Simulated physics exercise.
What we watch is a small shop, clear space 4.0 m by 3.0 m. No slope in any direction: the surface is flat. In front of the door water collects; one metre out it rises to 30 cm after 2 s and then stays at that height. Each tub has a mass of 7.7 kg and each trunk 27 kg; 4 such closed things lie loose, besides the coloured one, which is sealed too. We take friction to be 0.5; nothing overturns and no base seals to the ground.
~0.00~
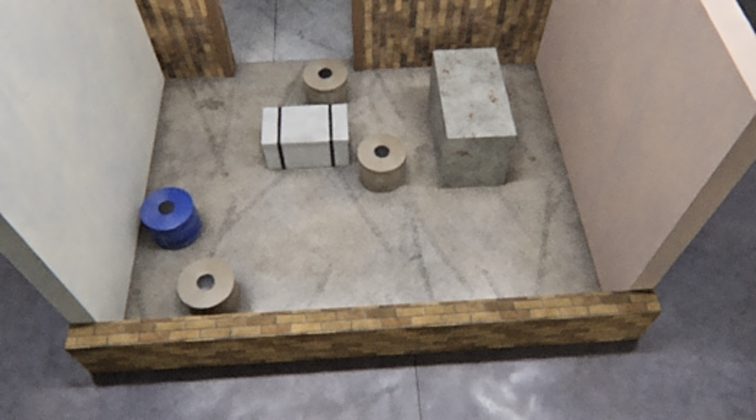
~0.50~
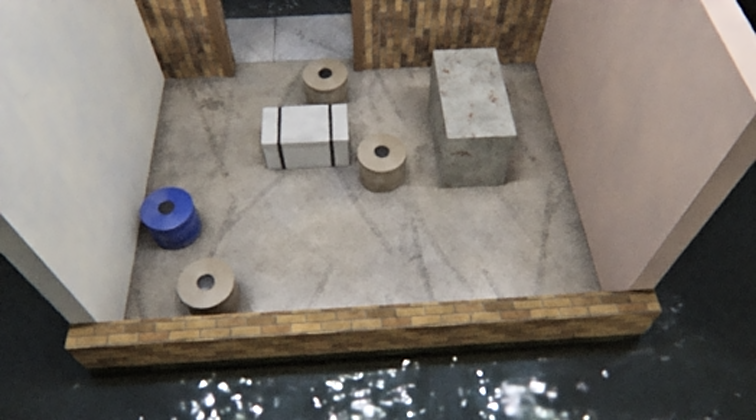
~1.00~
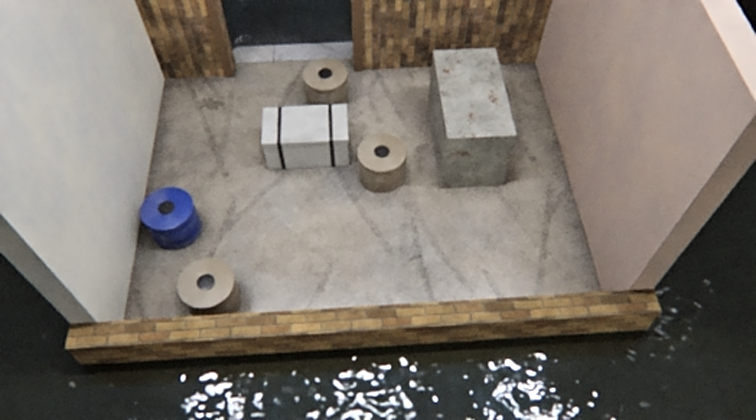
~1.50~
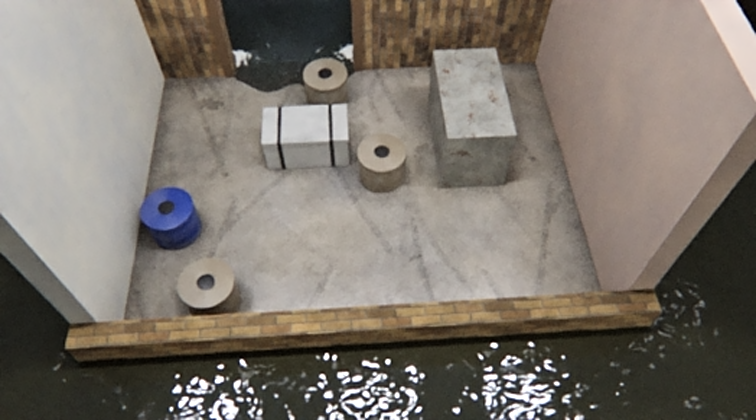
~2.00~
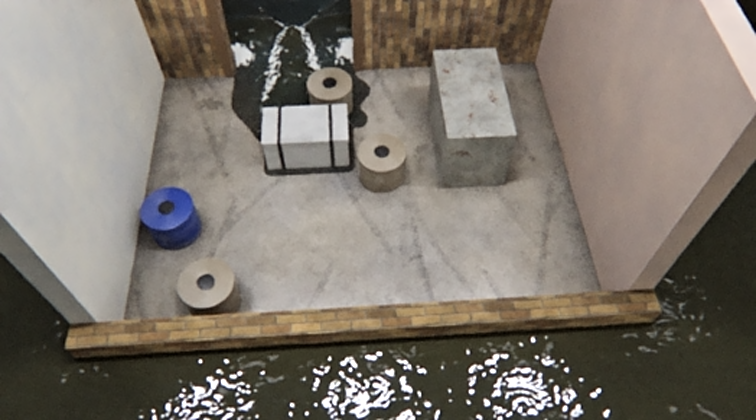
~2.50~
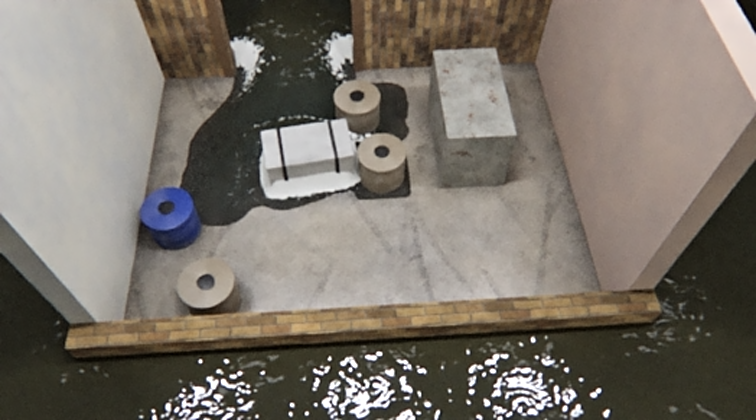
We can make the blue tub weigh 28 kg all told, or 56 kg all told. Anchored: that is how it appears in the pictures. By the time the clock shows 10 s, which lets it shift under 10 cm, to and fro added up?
I'm betting only the heavier pick is adequate.
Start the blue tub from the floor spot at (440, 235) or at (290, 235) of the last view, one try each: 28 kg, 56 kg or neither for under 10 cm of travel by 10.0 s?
For the first spot only the heavier suffices, for the second only the heavier suffices.
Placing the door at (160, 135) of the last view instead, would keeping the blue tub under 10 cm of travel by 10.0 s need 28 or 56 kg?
There just the heavier succeeds.
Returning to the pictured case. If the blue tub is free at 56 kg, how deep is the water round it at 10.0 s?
Something like 26 centimetres.
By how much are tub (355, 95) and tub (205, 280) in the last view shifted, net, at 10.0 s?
250 cm and 50 cm respectively.
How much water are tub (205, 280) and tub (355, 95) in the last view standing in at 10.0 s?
Roughly 27 and 24 cm.
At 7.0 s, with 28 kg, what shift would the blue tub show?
It would be some 120 cm from its spot.
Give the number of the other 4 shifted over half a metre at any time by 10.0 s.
By my count, 4.
After 3.5 s the blue tub would be 12 cm from its start with 28 kg and 0 cm from its start with 56 kg; 12 cm of water round it then.
After 4.5 s the blue tub would be 38 cm from its start with 28 kg and 0 cm from its start with 56 kg; 10 cm of water round it then.
After 7.0 s the blue tub would be 129 cm from its start with 28 kg and 0 cm from its start with 56 kg; 20 cm of water round it then.
After 10.0 s the blue tub would be 294 cm from its start with 28 kg and 0 cm from its start with 56 kg; 26 cm of water round it then.
